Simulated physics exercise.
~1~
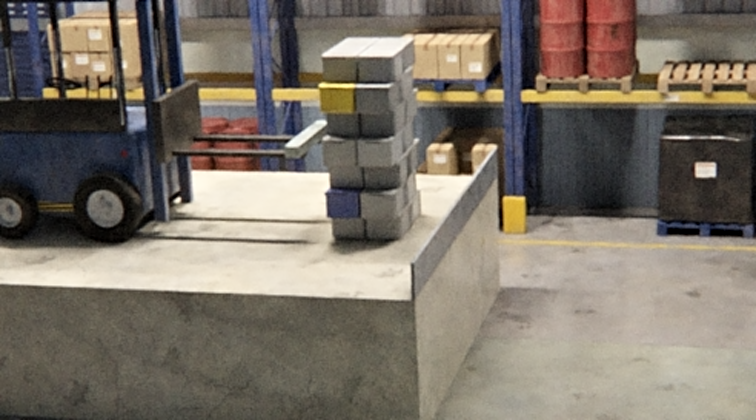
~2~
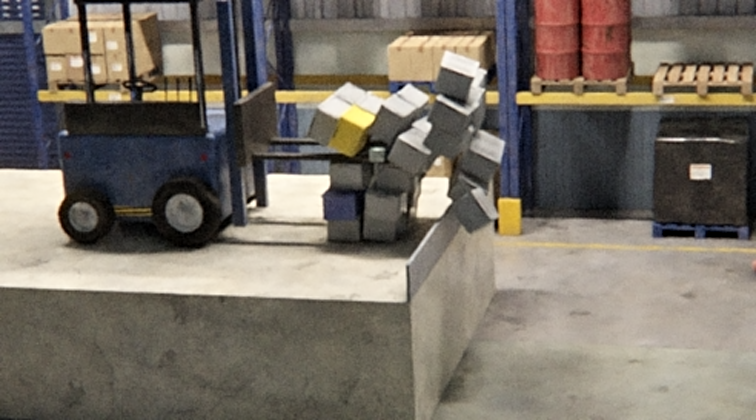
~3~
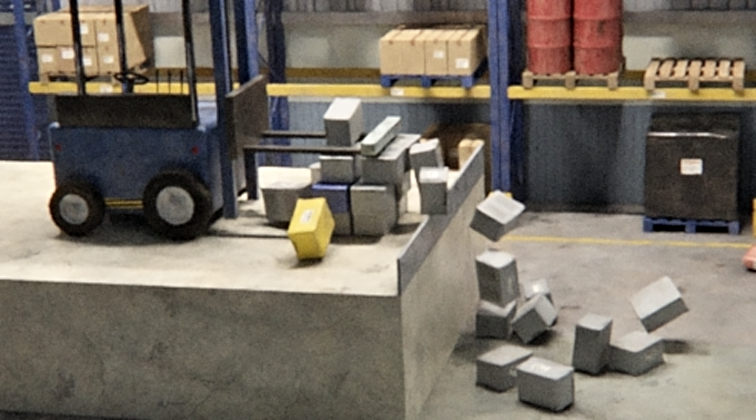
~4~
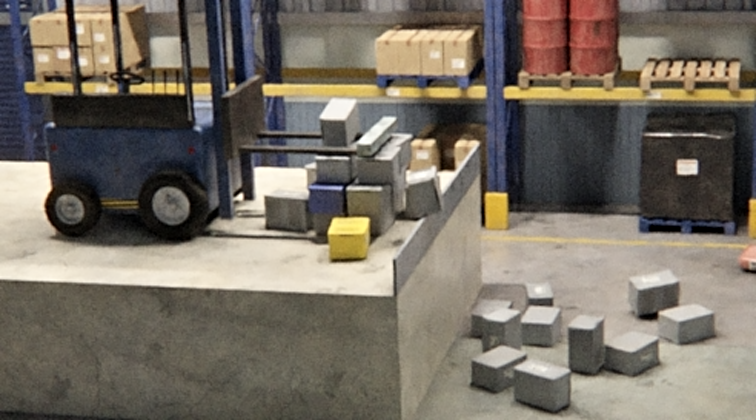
A blue forklift rolled right and drove its beam into a stack of grey blocks, toppling it; many tumbled over the platform's edge onto the floor, while the yellow one dropped beside the blue one and others left heaped on top.
